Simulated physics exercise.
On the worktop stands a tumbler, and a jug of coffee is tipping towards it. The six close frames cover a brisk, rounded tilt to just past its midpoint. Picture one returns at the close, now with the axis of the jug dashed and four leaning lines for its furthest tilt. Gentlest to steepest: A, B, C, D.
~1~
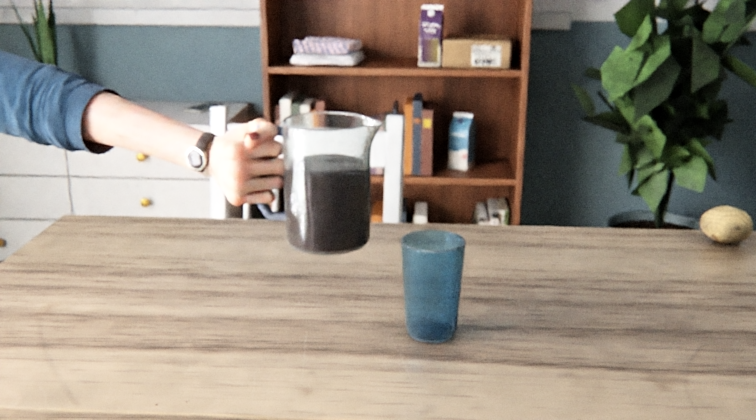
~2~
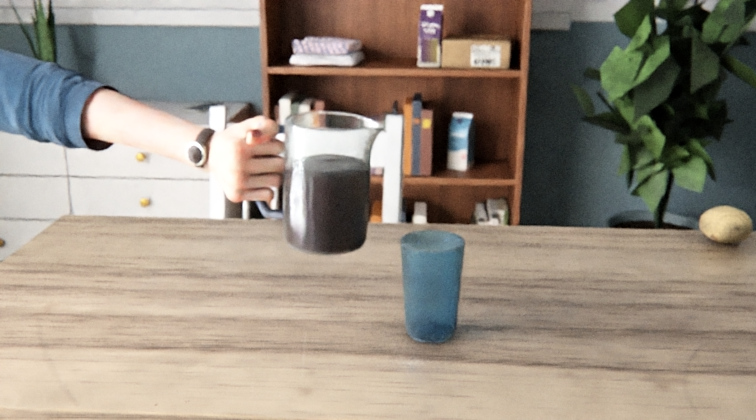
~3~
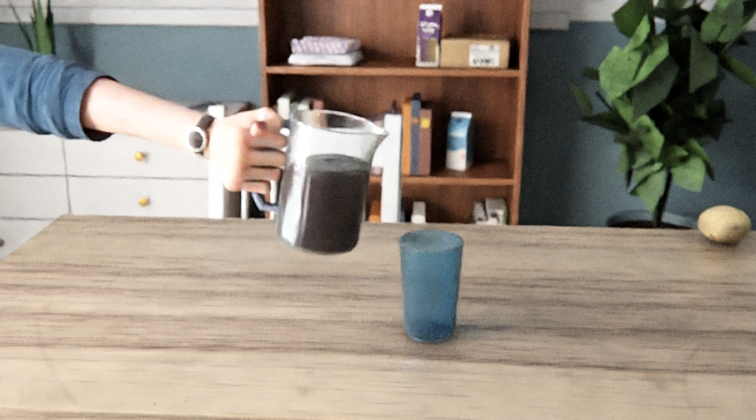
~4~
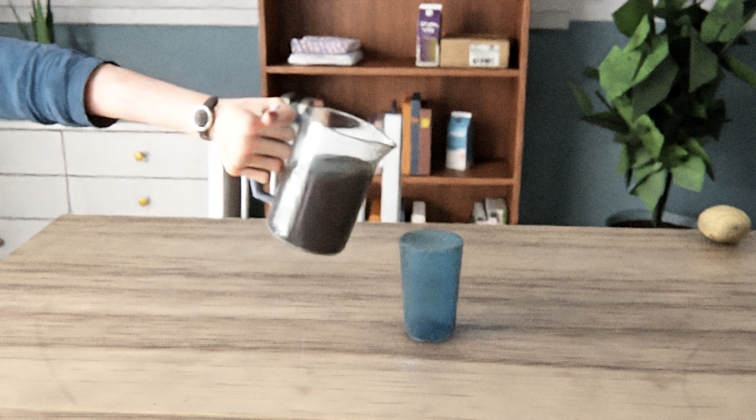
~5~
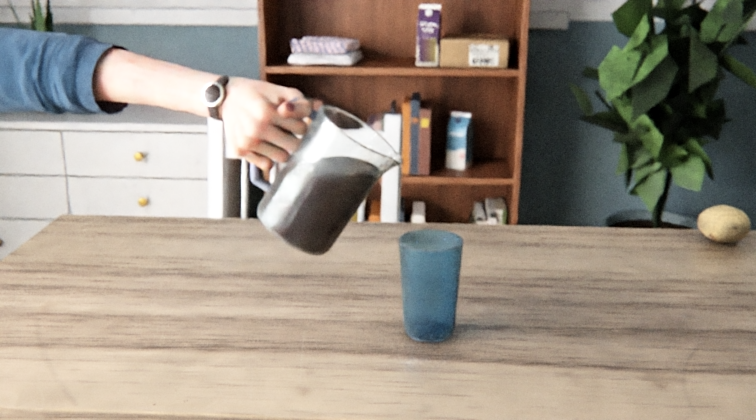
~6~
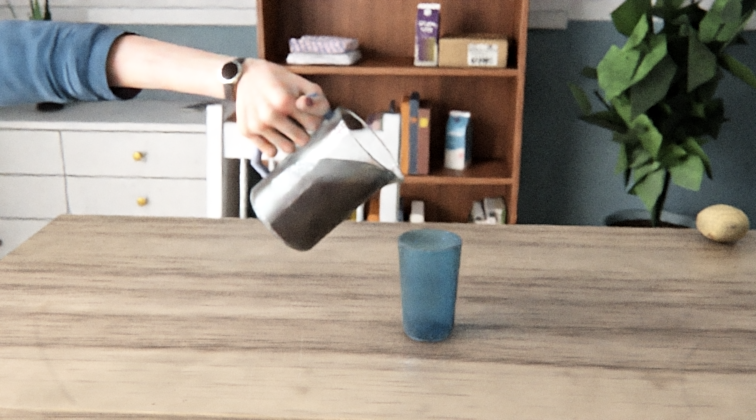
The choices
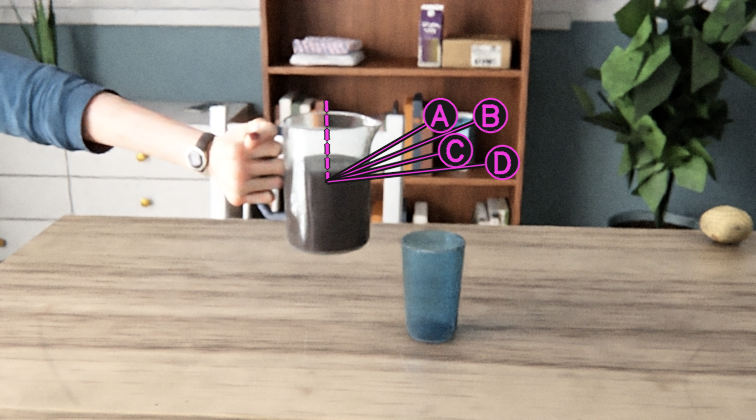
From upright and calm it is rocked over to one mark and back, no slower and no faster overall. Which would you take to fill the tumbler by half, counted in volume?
Choose B.
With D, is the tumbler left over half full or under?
Over half.
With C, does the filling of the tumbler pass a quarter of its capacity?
Yes, it does.
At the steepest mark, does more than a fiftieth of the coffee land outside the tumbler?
Yes, it does.
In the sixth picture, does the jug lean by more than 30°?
Yes.
In magenta, A at (426, 124); B at (474, 122); C at (438, 154); D at (485, 164).
Choosing A, the tumbler ends with about 25 % of what it can hold.
Choosing B, the tumbler ends with about 50 % of what it can hold.
Choosing C, the tumbler ends with about 81 % of what it can hold.
Choosing D, the tumbler ends with about 90 % of what it can hold; 12 % of the coffee is spilt.
